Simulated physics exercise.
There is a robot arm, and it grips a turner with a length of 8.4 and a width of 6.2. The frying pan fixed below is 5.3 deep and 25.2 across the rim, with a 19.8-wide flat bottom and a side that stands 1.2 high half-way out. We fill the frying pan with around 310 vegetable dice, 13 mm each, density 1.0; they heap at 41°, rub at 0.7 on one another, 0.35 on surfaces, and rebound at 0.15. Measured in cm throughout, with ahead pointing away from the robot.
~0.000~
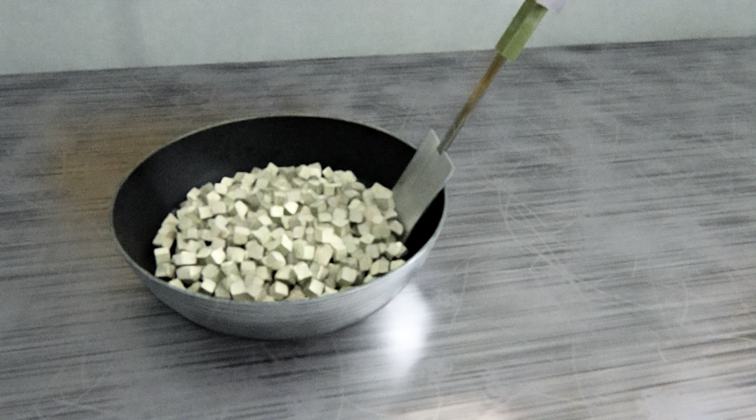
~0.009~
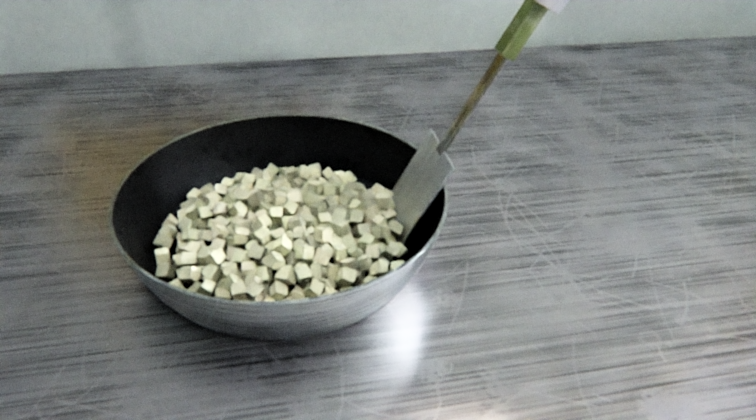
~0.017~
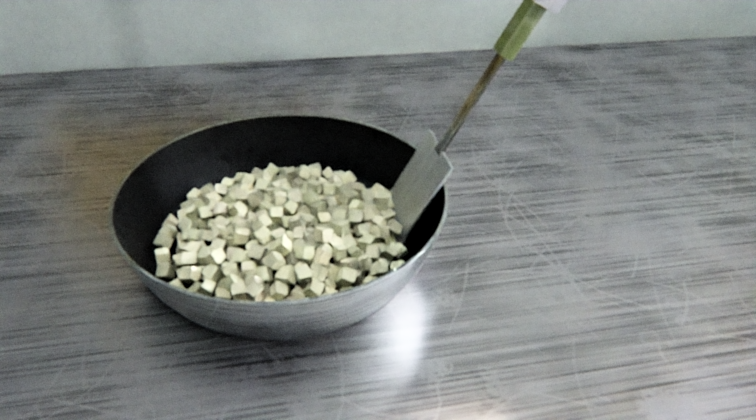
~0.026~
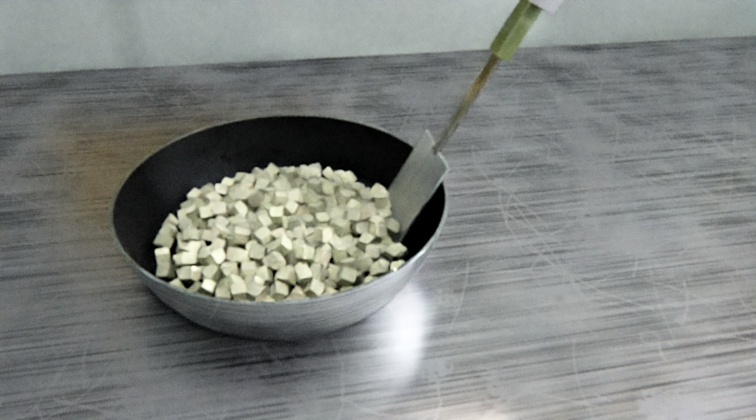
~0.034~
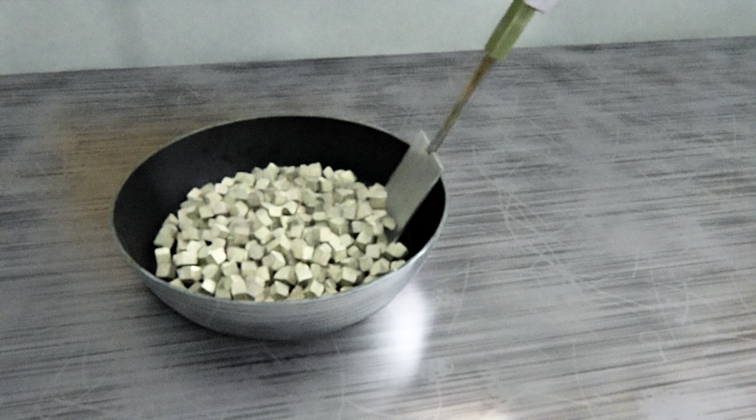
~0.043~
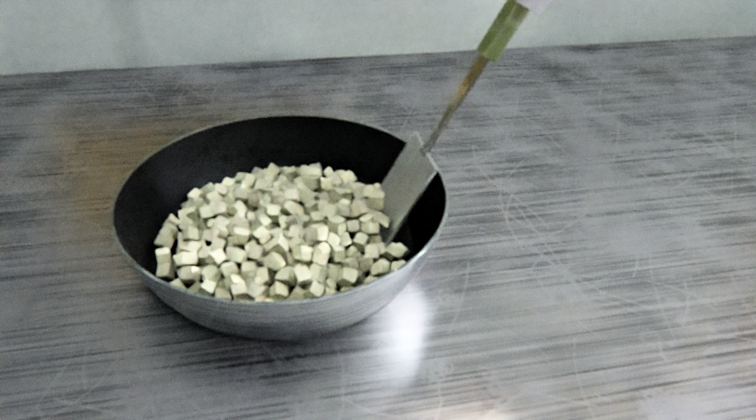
A metal turner with a green handle, leaning into the right side of a dark-lined frying pan, shifts slightly to the left through the pale diced pieces. The pan rests left of centre on a streaked, scratched grey surface before a pale wall, seen from above at an angle. The heaped pale green-white cubes barely stir beside the blade, while the pan and camera stay still.
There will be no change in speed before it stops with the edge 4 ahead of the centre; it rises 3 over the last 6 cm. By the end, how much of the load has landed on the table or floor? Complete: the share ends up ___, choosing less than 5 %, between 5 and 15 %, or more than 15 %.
The share ends up less than 5 %.
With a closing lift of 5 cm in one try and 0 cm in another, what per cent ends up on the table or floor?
First try about 0 %, second try about 0 %.
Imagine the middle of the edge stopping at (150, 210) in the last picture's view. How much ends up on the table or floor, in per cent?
Estimate: Approx. 25 %.
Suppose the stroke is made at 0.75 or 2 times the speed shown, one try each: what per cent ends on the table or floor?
Around 0 per cent, then around 10 per cent, would end on the table or floor.
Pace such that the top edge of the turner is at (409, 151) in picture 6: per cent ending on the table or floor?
Estimate: Close to 5 %.
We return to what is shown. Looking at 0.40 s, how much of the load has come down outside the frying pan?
My estimate is roughly 0 %.
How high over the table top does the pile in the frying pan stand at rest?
Close to 5.5 centimetres high.
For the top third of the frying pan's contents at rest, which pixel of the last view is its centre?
Look near (193, 228).
After 0.11 s, sloping 62°, highest piece 4 above the table; 314 in the frying pan.
After 0.17 s, sloping 62°, highest piece 6 above the table; 314 in the frying pan.
After 0.40 s, sloping 62°, highest piece 5 above the table; 313 in the frying pan, 1 on the table or floor.
After 1.45 s, sloping 62°, highest piece 5 above the table; 313 in the frying pan, 1 on the table or floor.
At rest, 313 in the frying pan, 1 on the table or floor. That is 0 % on the table or floor.
